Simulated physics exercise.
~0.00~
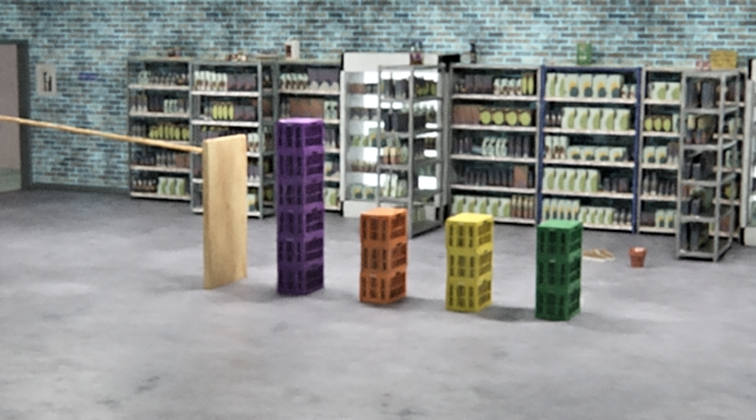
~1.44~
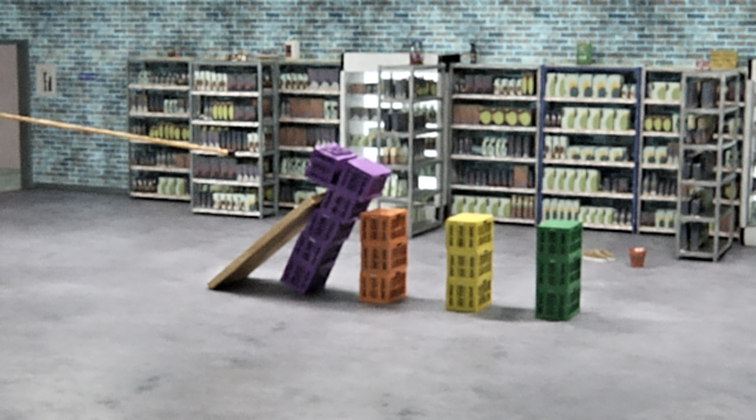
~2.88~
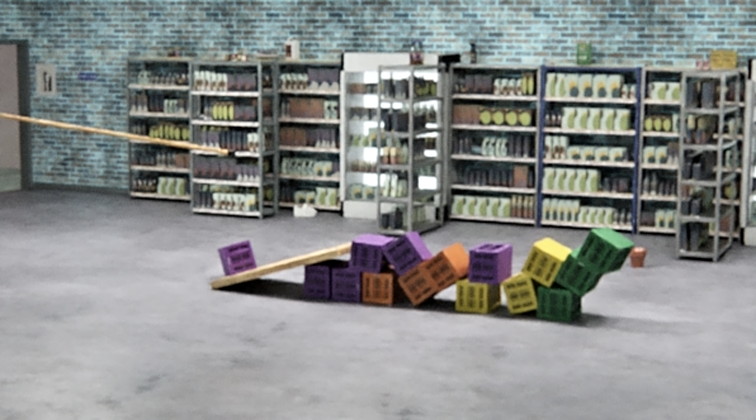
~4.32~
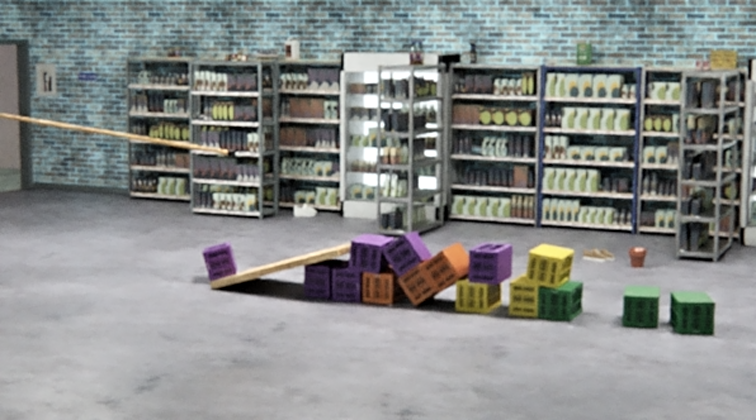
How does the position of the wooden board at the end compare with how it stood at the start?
The board stands upright at the start, but by the end it has fallen over to the right and lies on its side at a low slant, its far end resting against the purple crates.
Wooden board tipping into a tall purple crate stack, toppling orange, yellow and green stacks rightward and leaving crates strewn across the floor.
